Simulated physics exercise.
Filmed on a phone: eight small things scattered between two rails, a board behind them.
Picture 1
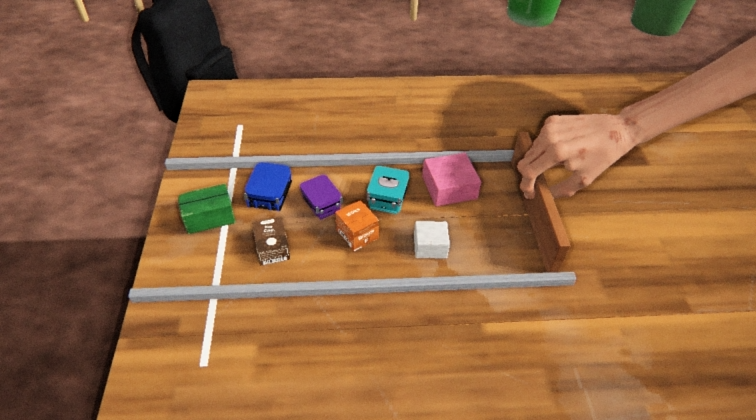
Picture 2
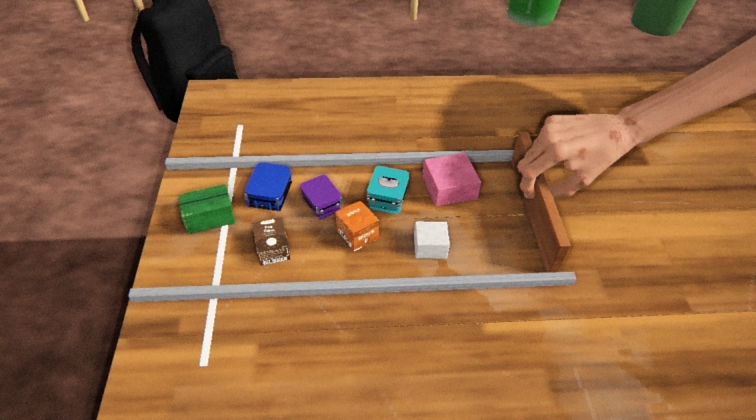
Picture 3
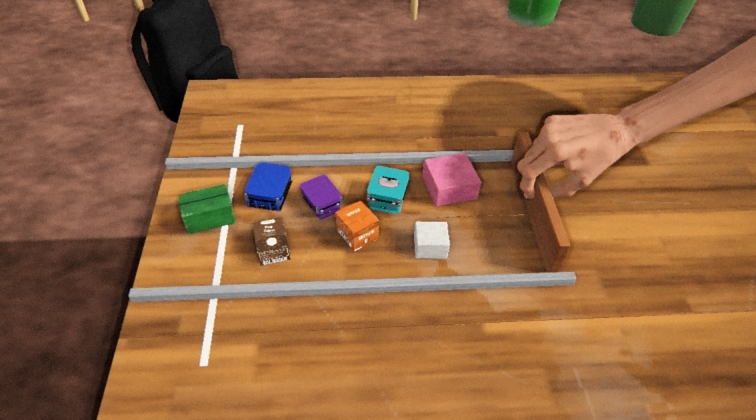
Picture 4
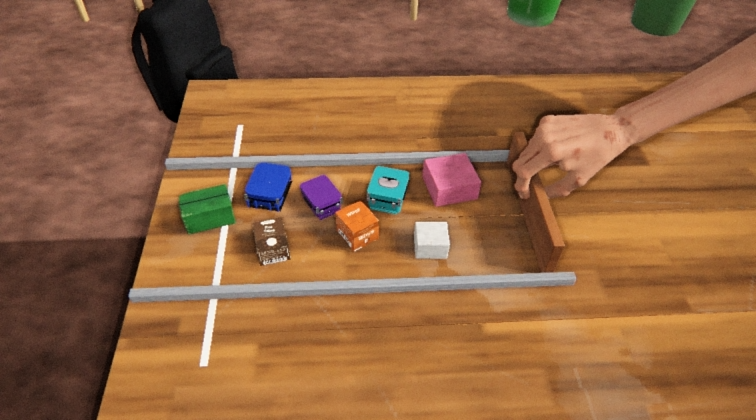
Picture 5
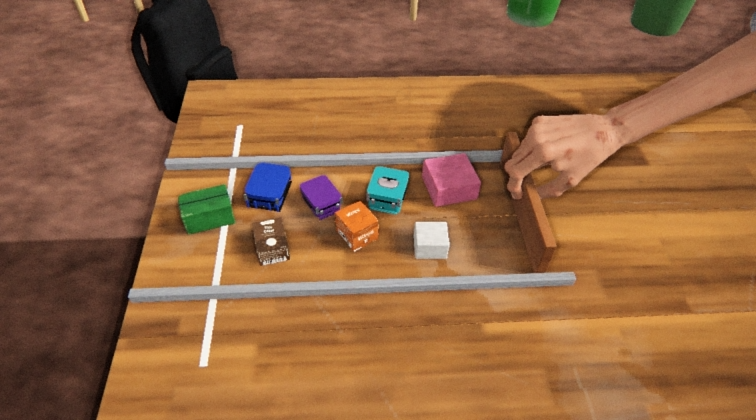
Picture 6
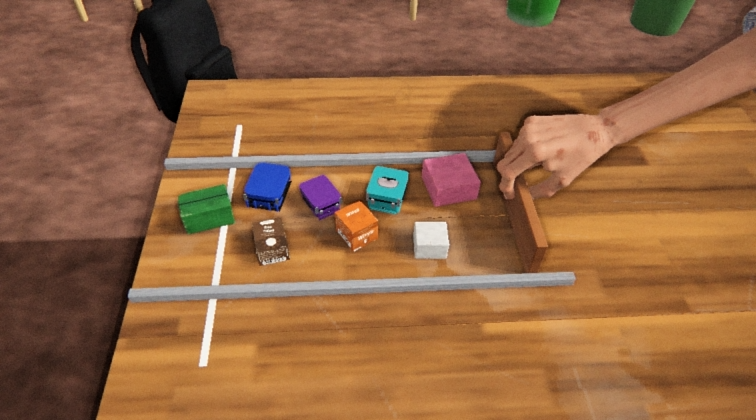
A hand grips a brown wooden board at the right end of two grey rails on a wooden table, seen from above at an angle. Between the rails sit pink, teal, white, orange, purple, blue and brown blocks, with a green one at far left by a white line. The hand first stays still, then slides the board slightly left, touching no blocks, while the camera stays fixed.
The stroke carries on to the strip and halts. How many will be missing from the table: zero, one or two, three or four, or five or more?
Outcome: The number that fall off is three or four.
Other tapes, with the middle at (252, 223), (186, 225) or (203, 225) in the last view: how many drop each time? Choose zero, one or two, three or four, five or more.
One after another: One or two; at least five; 3 or 4.
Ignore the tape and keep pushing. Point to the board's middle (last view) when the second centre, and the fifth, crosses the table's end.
Near (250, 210) and (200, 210).
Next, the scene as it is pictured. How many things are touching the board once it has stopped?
It touches 2.
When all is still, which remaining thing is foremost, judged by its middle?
That is the turquoise case.
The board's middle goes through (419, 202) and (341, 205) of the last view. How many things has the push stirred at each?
4 and 8.
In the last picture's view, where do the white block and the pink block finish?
First (202, 249), then (205, 184).
Soon after, none off yet; green box at rest near (206, 209); blue case at rest near (269, 187); brown box at rest near (271, 241).
After that, none off yet; green box displaced a little near (177, 216); blue case displaced about its own width near (217, 187); brown box moving near (265, 242).
And then, none off yet; green box displaced about its own width near (149, 229); blue case tilting well over near (141, 192); brown box displaced well along near (190, 254).
In the end, the number that fall off is three or four; gone, purple case, blue case and green box.
